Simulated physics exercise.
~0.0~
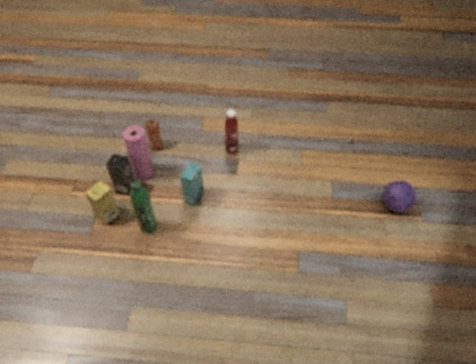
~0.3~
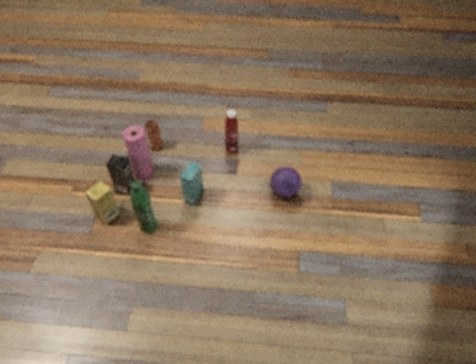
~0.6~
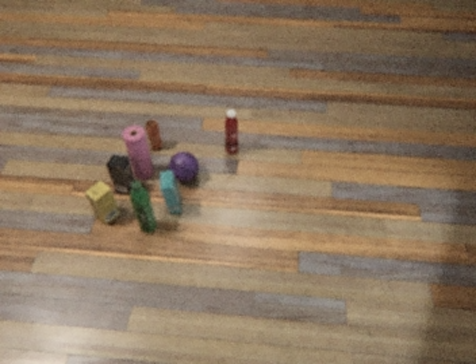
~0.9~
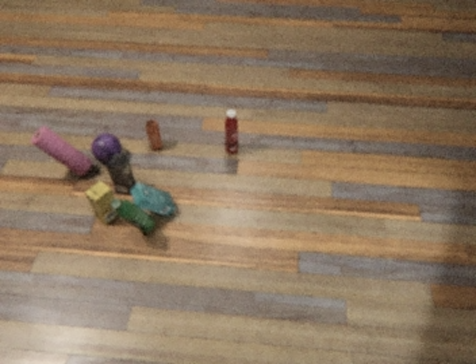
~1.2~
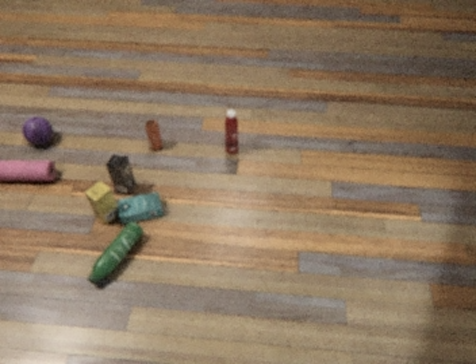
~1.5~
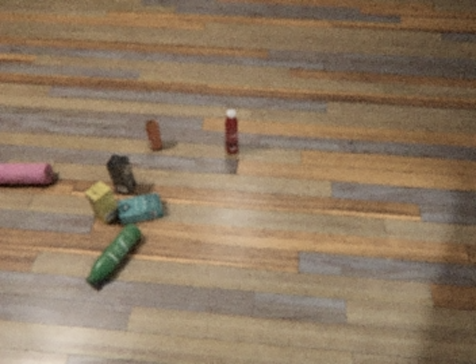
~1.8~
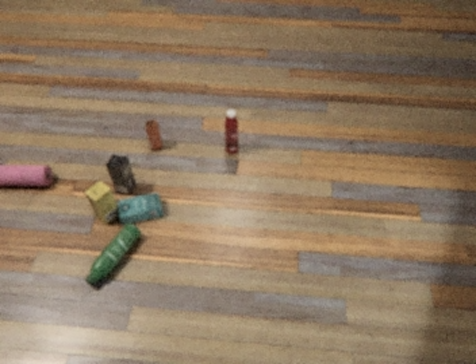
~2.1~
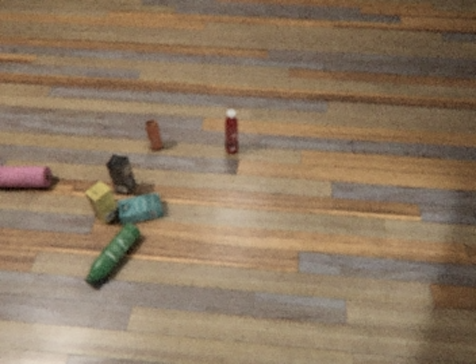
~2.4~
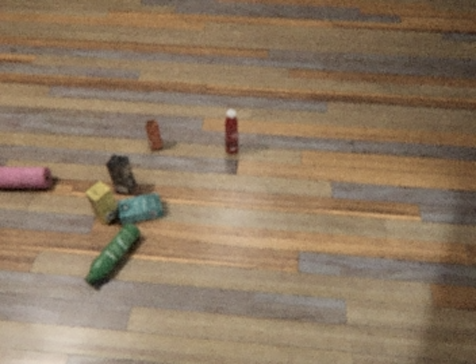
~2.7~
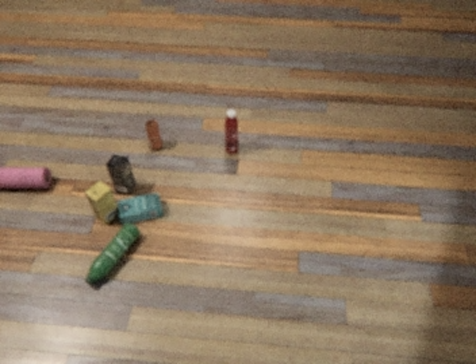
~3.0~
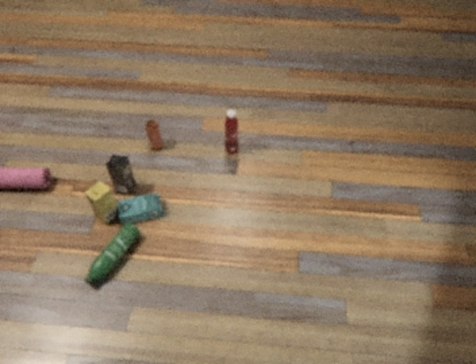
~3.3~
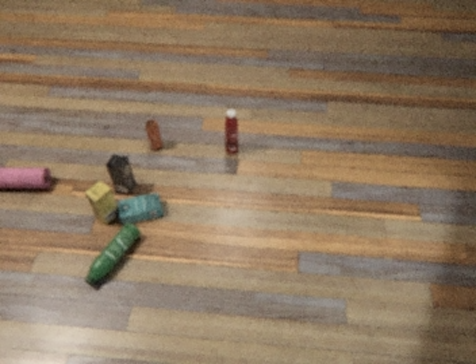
A purple ball rolls left, topples the turquoise carton, pink roll and green bottle, and disappears.
